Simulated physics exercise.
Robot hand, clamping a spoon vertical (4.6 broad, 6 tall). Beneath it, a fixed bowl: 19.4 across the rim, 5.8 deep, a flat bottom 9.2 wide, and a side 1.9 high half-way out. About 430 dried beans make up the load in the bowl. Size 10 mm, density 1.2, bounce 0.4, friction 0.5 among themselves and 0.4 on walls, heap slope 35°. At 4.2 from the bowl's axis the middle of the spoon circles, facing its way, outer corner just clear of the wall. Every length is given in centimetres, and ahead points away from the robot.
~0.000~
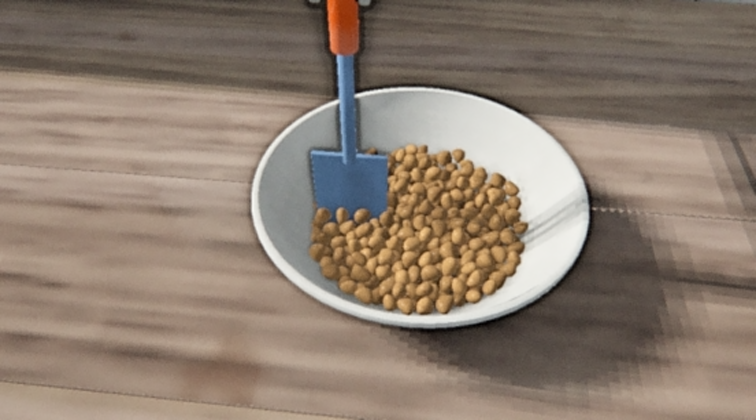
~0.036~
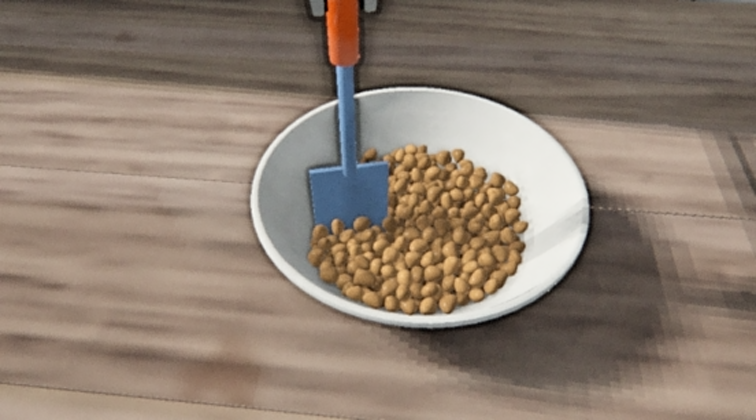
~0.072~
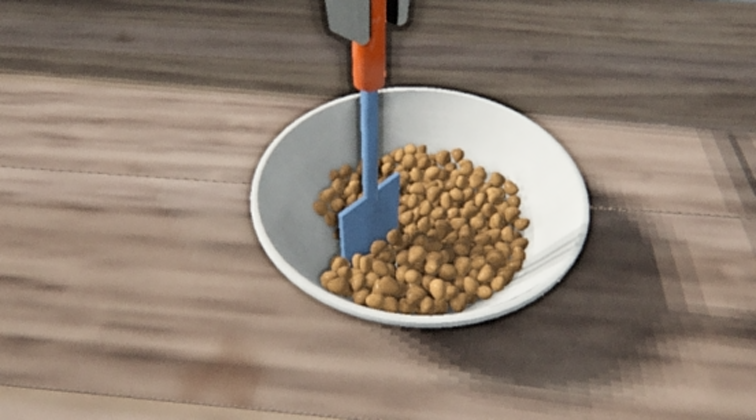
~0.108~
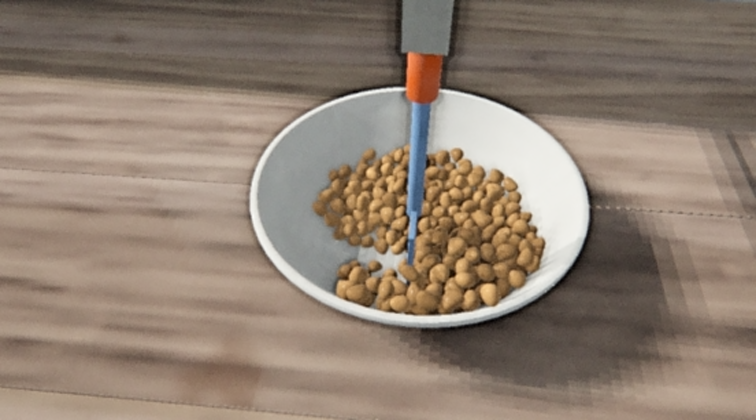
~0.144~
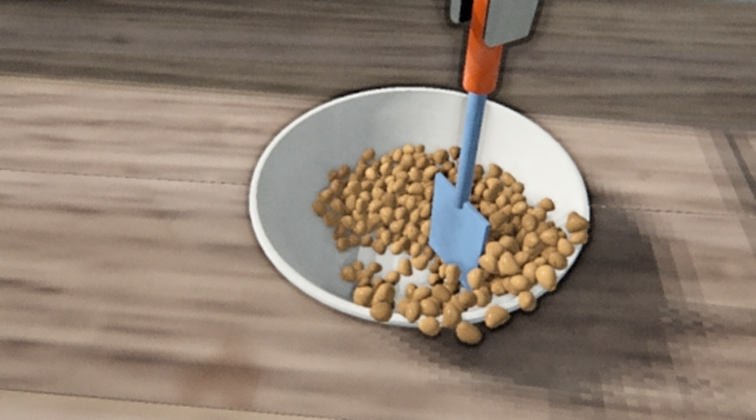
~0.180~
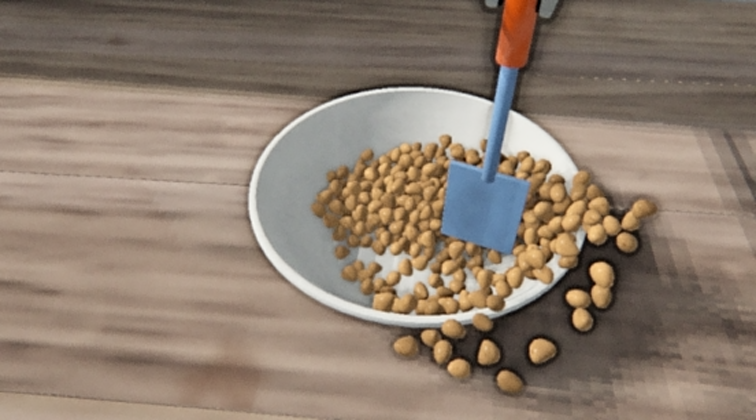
A blue spatula-like tool with an orange handle, held upright by a grey gripper, stands in a white bowl of tan beans on a wooden surface, seen from above at an angle by a still camera. It sweeps from the bowl's left side along the near side to the right, turning as it goes. Beans pile ahead of the blade, then tumble over the near and right rim.
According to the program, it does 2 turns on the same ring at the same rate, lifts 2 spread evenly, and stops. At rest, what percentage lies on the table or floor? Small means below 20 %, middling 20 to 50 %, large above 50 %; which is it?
Verdict: Middling.
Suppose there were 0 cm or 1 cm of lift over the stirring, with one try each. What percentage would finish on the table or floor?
Near 45 in a hundred, then near 35 in a hundred.
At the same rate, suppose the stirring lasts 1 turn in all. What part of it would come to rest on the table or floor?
About 15 per cent.
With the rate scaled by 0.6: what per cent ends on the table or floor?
It would come to around 5 percent.
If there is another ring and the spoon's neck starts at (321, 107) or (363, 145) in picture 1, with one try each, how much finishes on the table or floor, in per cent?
Around 0 per cent on the first try, around 20 per cent on the second.
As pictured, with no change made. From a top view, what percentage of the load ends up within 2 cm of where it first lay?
About 20 %.
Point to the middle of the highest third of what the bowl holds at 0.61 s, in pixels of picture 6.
Near pixel (401, 230).
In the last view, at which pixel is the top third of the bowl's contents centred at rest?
Looks like roughly (405, 222) to me.
After 0.39 s, 17° round, highest piece 8 above the table; 320 in the bowl, 80 on the table or floor, 32 in flight or on the tool.
After 0.61 s, 232° round, highest piece 7 above the table; 309 in the bowl, 122 on the table or floor, 1 in flight or on the tool.
After 0.91 s, 0° round, highest piece 4 above the table; 309 in the bowl, 123 on the table or floor.
After 1.61 s, 0° round, highest piece 4 above the table; 309 in the bowl, 123 on the table or floor.
In the end, 309 in the bowl, 123 on the table or floor. That is 28 % on the table or floor.
